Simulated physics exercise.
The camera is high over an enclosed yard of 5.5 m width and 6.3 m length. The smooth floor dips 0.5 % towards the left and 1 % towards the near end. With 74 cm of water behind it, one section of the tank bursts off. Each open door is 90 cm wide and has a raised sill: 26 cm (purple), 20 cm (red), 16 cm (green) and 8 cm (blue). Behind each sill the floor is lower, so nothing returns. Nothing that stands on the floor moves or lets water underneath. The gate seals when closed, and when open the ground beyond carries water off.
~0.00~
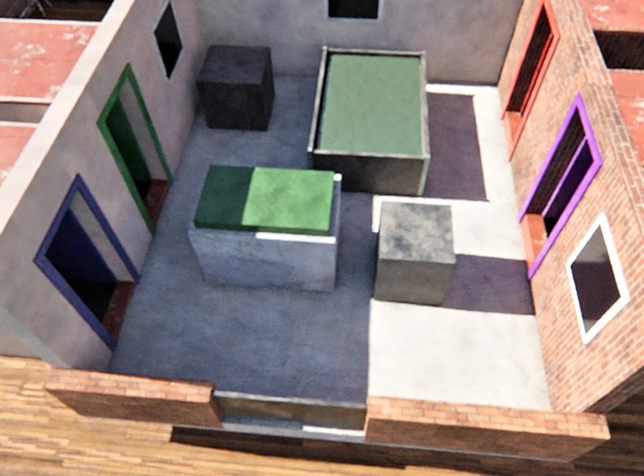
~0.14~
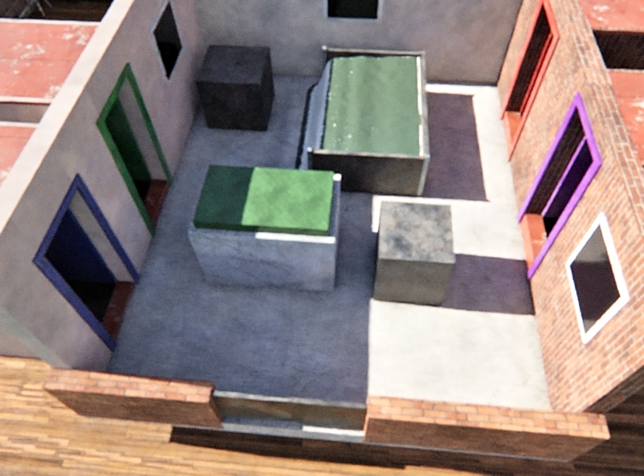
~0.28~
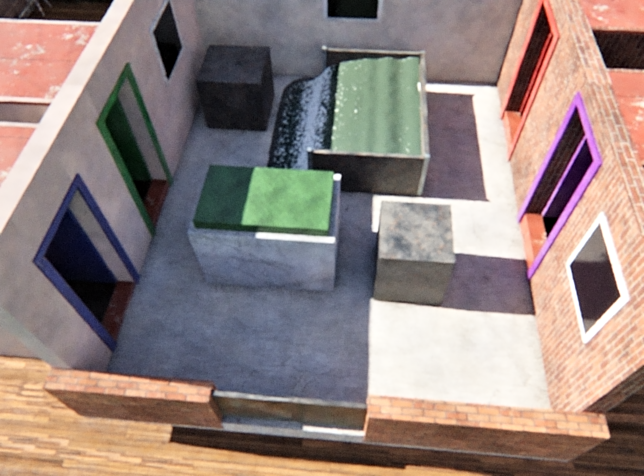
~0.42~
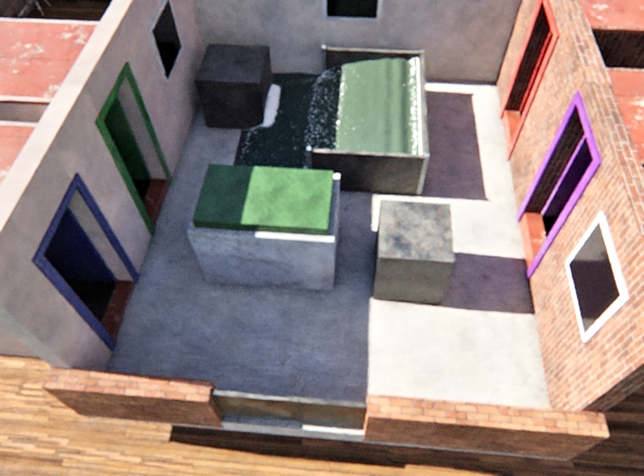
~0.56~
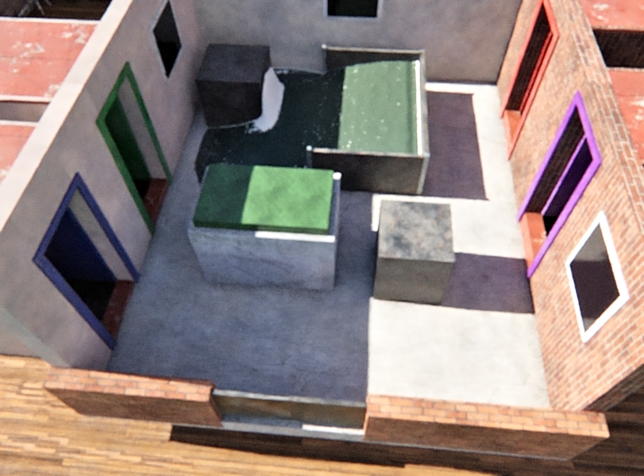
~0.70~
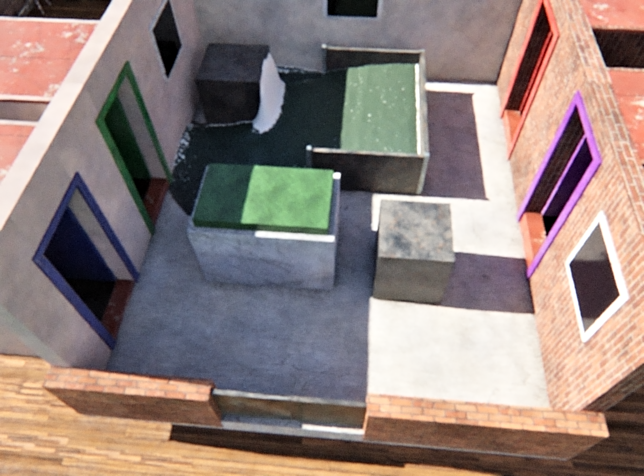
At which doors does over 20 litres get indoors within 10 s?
Door by door: At the purple door it does not reach the limit; at the red door it keeps below the limit; at the green door it exceeds the limit; at the blue door it exceeds the limit.
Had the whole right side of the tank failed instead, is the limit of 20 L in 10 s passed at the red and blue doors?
Then: Red above, blue over.
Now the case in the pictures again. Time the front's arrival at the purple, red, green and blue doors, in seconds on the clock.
Purple 4.5 s, red 3.2 s, green 0.8 s, blue 1.6 s.
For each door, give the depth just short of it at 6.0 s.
Depths in cm: Purple 17, red 4, green 10, blue 12.
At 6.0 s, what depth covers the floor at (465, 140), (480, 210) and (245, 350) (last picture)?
Roughly 2, 6 and 8 cm, in turn.
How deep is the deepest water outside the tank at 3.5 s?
Up to some 28 cm.
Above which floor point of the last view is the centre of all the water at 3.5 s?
At about (276, 170).
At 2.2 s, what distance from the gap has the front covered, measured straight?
Some 5.2 m out.
After 1.4 s water covers 30 % of the floor and is deepest (47 cm) near (273, 118); purple door not reached, red door not reached, green door 34 cm at the sill, 10 L in, blue door not reached.
After 2.2 s water covers 45 % of the floor and is deepest (48 cm) near (195, 114); purple door not reached, red door not reached, green door 32 cm at the sill, 86 L in, blue door 10 cm at the sill, 0 L in.
After 3.5 s water covers 60 % of the floor and is deepest (28 cm) near (109, 362); purple door not reached, red door 5 cm at the sill, 0 L in, green door 22 cm at the sill, 149 L in, blue door 9 cm at the sill, 4 L in.
After 6.0 s water covers 95 % of the floor and is deepest (18 cm) near (520, 260); purple door 17 cm at the sill, 0 L in, red door 4 cm at the sill, 0 L in, green door 10 cm at the sill, 163 L in, blue door 12 cm at the sill, 30 L in.
After 10.0 s water covers 100 % of the floor and is deepest (16 cm) near (346, 411); purple door 9 cm at the sill, 0 L in, red door 10 cm at the sill, 0 L in, green door 12 cm at the sill, 163 L in, blue door 8 cm at the sill, 60 L in.
